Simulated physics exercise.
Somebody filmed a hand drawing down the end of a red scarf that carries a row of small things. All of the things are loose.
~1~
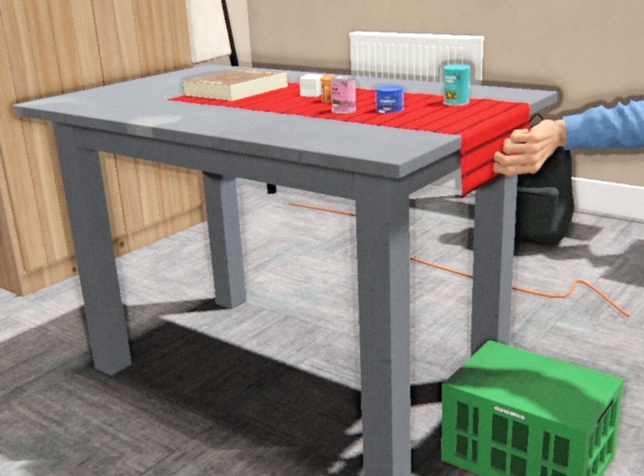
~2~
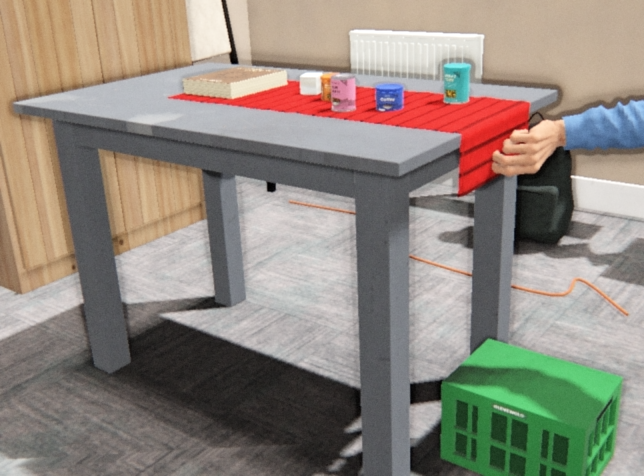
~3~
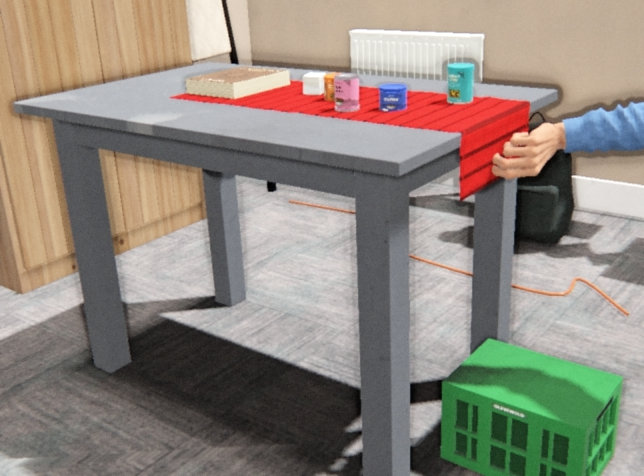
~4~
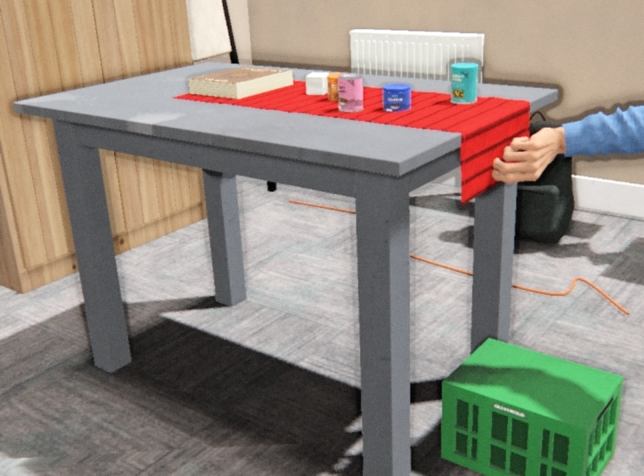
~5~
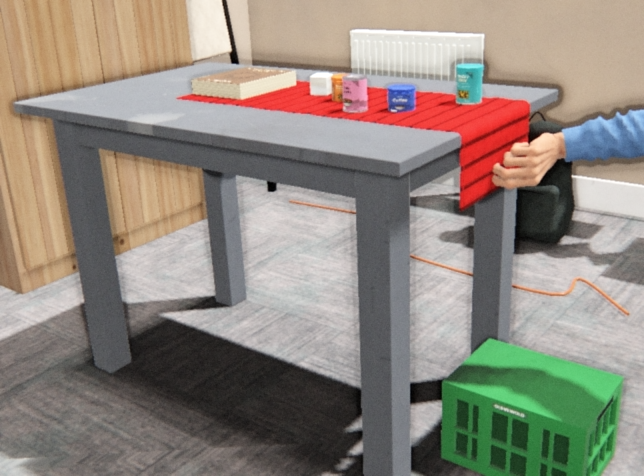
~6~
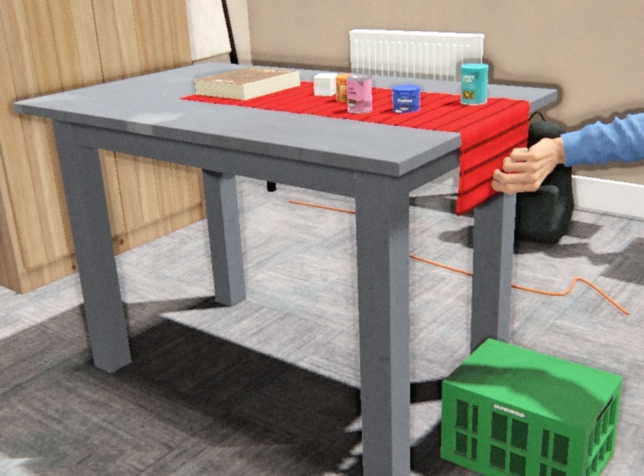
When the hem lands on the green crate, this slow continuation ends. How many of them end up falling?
In all, four slip off.
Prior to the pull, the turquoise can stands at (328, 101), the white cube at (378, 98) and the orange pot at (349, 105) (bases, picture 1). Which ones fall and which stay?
Start with the turquoise can, which is lost; next the white cube, which is lost; last the orange pot, which is lost.
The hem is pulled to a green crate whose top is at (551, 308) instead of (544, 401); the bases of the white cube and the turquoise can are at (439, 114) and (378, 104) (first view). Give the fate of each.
The white cube is lost, the turquoise can stays put.
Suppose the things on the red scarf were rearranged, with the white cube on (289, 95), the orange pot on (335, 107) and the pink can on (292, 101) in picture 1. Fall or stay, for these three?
White cube - stays aboard. Orange pot - leaves the top. Pink can - stays aboard.
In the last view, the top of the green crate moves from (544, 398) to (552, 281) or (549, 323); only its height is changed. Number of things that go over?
1 and 2.
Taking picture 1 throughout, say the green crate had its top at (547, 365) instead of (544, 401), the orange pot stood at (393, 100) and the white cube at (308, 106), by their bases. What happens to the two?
Note: Orange pot lost; white cube kept on top.
Soon after, hem near (495, 299); turquoise can and blue pot gone.
After that, hem on the crate; turquoise can, blue pot, pink can and orange pot gone.
In the end, hem on the crate; turquoise can, blue pot, pink can and orange pot gone. The count of fallen things is four.
